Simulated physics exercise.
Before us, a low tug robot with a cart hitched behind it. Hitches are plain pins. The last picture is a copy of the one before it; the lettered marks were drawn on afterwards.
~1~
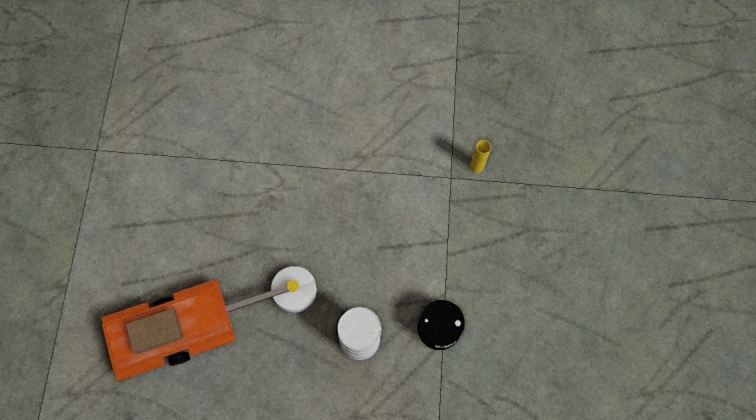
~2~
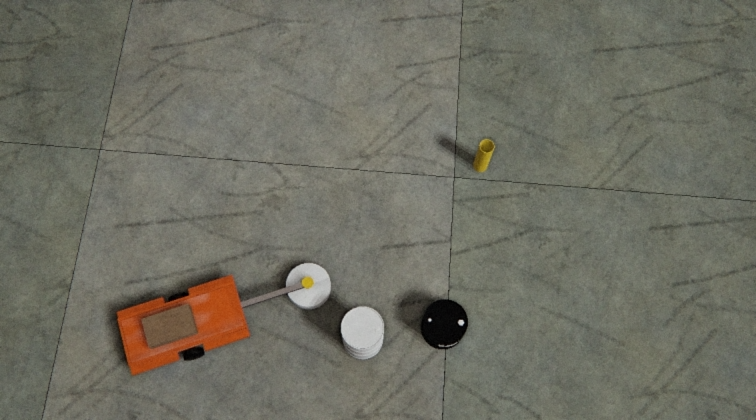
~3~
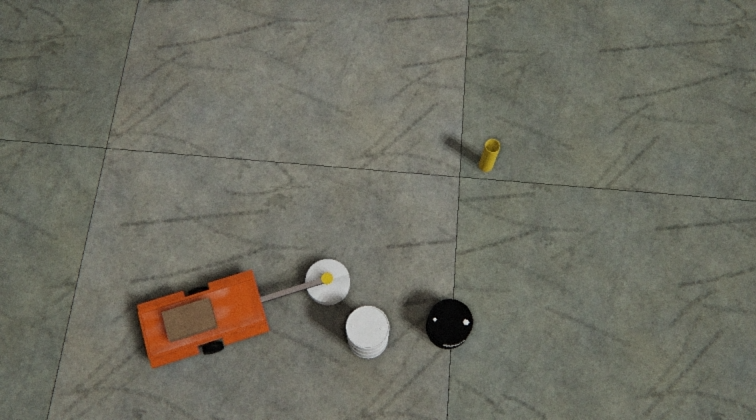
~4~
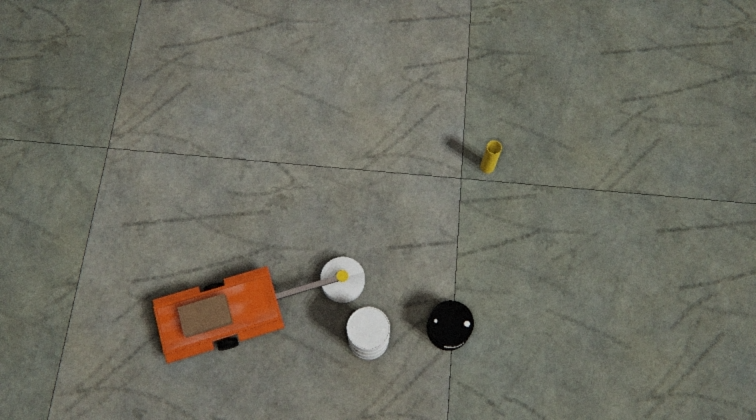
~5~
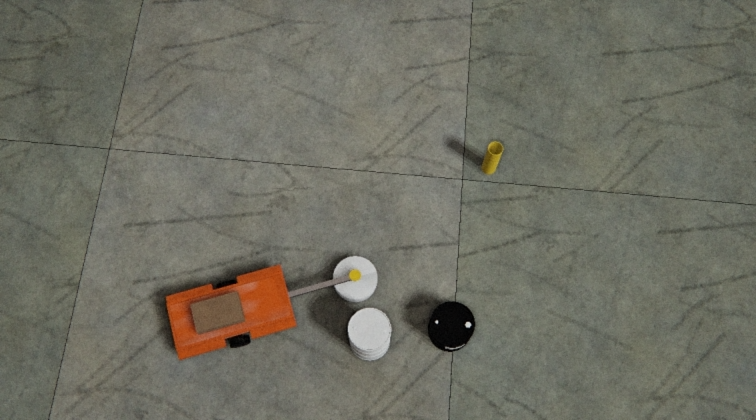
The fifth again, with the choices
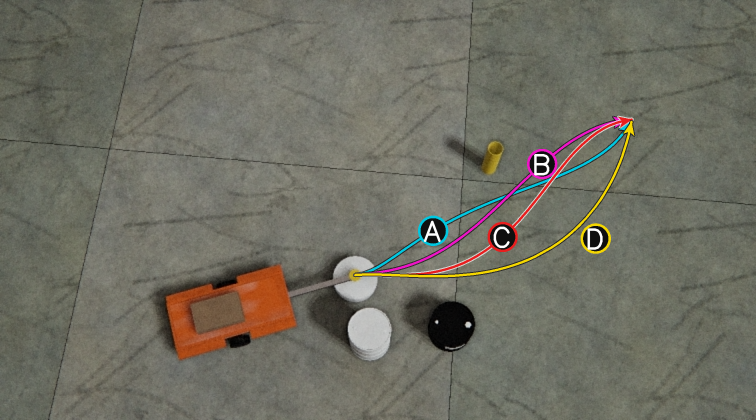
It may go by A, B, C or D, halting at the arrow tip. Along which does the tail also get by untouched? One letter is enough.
The robot should drive A.
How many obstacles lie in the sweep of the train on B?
It touches one.
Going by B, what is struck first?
It meets the yellow post.
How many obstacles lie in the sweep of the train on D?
Two.
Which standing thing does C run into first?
It meets the white drum.
On the marked copy, A from (355, 275) via (498, 200) to (631, 122); B from (355, 275) via (498, 206) to (627, 120); C from (355, 275) via (519, 220) to (632, 120); D from (355, 275) via (536, 256) to (632, 122).
Taking A. A third of the way, robot (455, 222), cart (344, 269).
Two thirds of the way, robot (560, 179), cart (454, 221).
When it is over, robot (628, 125), cart (538, 180); nothing has been touched.
As for the rest, B meets the yellow post; C meets the white drum; D meets the black tub and white drum.
